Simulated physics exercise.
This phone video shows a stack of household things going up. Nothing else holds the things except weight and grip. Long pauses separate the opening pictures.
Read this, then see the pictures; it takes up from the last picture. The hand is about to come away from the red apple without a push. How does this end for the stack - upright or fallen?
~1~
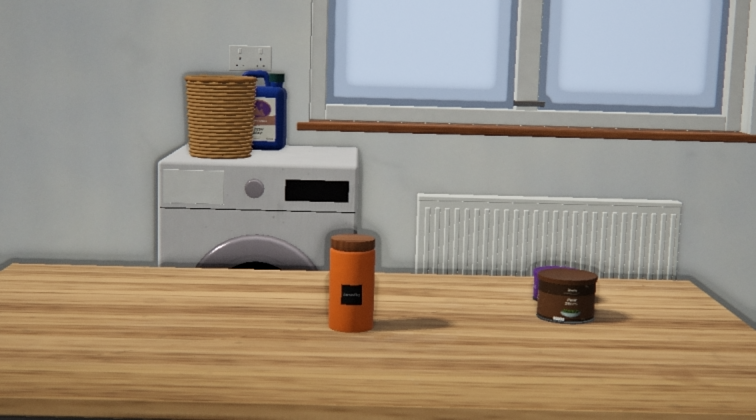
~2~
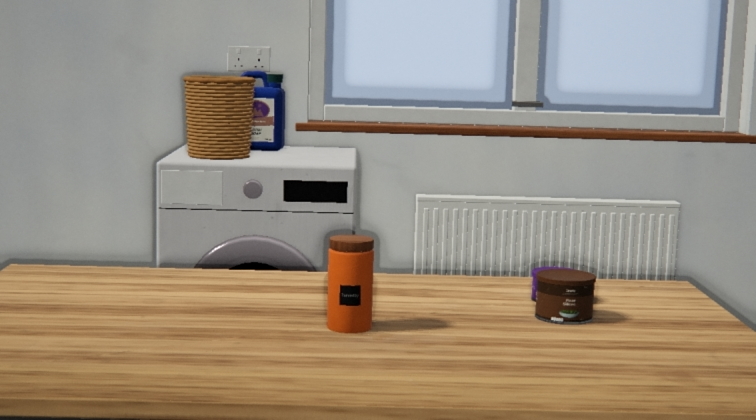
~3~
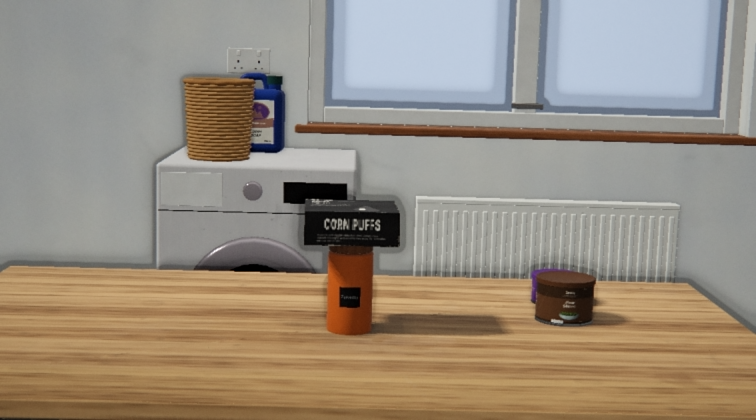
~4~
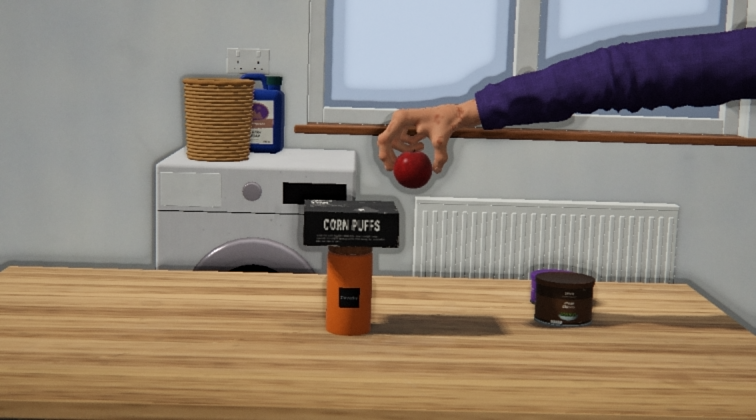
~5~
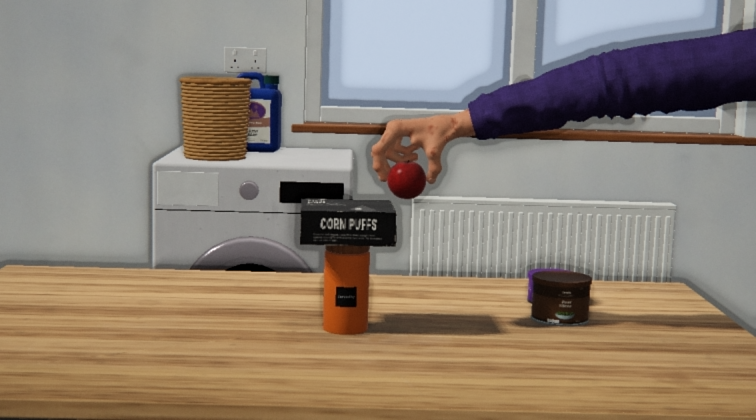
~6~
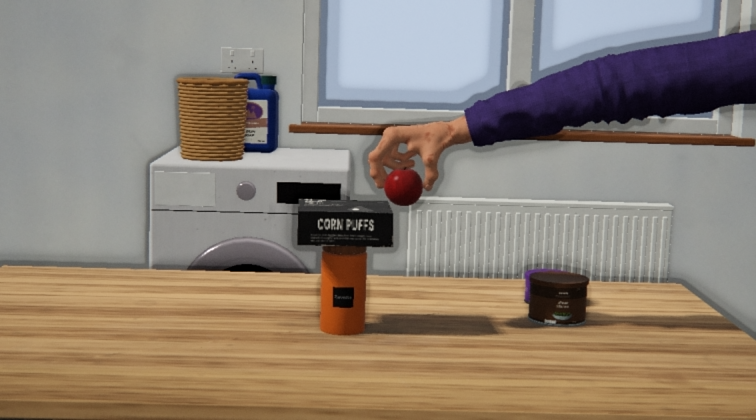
It ends fallen.
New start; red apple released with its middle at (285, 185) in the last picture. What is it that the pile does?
Topples.
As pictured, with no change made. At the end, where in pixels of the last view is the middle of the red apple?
Roughly at pixel (437, 312).
Then, 0.30 s on from there, red apple now fallen.
Then, 0.60 s on from there, nothing new.
In the end, fallen, red apple; the other 4 unmoved. At the end, from the last picture's camera, red apple near (437, 313). The pile comes apart.
